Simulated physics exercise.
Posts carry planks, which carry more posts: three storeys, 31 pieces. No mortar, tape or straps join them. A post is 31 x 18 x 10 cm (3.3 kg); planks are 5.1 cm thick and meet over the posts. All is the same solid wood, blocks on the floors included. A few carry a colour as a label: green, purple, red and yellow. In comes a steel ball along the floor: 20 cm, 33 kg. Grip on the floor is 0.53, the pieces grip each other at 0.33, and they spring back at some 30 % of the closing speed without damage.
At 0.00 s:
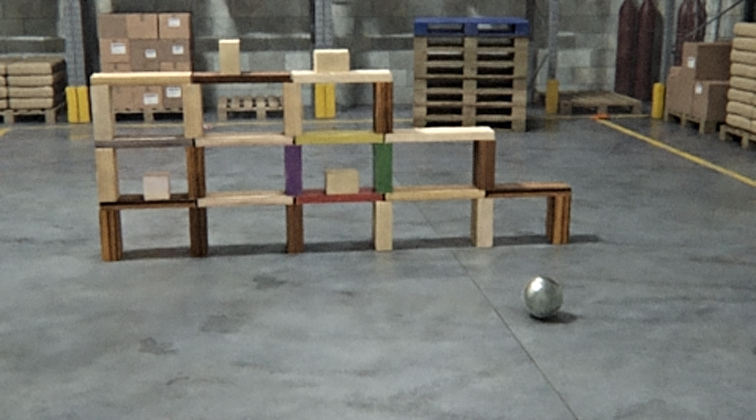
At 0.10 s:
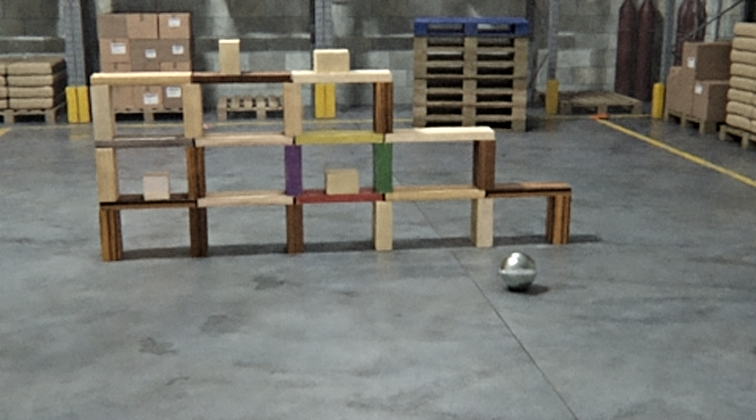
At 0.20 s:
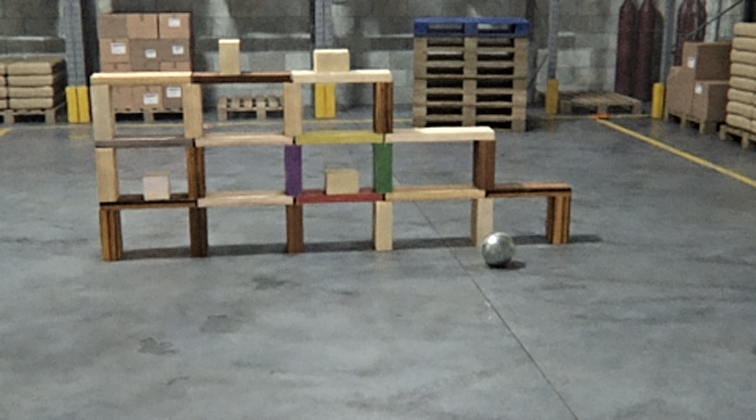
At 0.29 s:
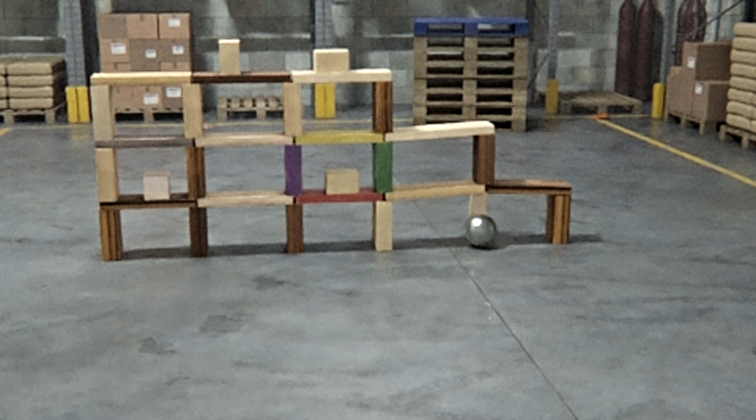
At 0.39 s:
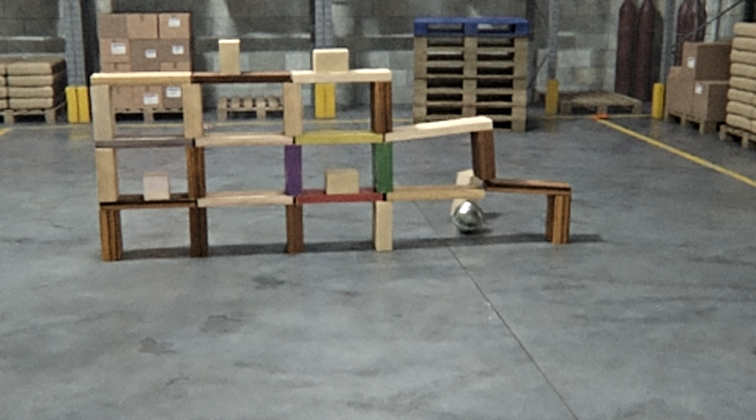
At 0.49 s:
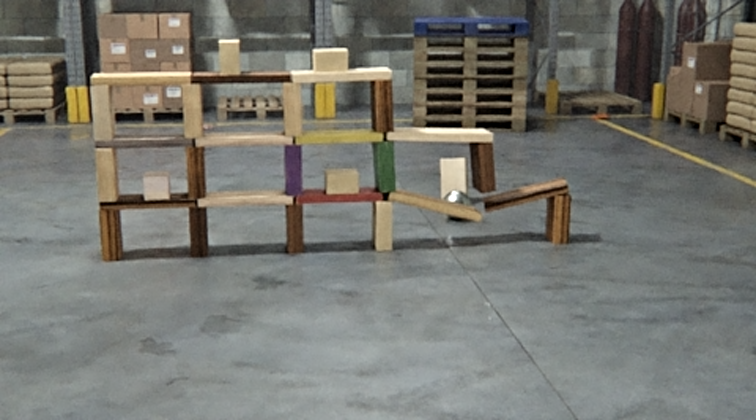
Warehouse floor with a steel ball rolling into a three-storey block structure, knocking out a lower post and tilting planks at right.
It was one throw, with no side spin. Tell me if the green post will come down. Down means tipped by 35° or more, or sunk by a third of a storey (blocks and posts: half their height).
The green post drops.
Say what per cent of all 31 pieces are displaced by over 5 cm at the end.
Shifted: 35 per cent.
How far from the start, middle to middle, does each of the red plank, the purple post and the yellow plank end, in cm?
About: Red 0, purple 0, yellow 60.
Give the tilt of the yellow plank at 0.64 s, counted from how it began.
About 0°.
Around 0.64 s, ball still moving; 5 of the 31 pieces down; green post tipped 4°.
Around 0.98 s, ball still moving; 10 of the 31 pieces down; green post tipped 17°; yellow plank tipped 30°, 12 cm lower.
Around 1.34 s, ball still moving; 11 of the 31 pieces down; green post on its side; yellow plank tipped 37°, 27 cm lower.
Around 1.94 s, ball still moving; 11 of the 31 pieces down; green post on its side; yellow plank tipped 29°, 40 cm lower.
Finally (3.7 s), ball rolling away; 11 of the 31 pieces down; green post on its side; yellow plank tipped 29°, 40 cm lower; red plank unmoved. Seen by the last camera, middles, green post near (435, 228), yellow plank near (408, 201).
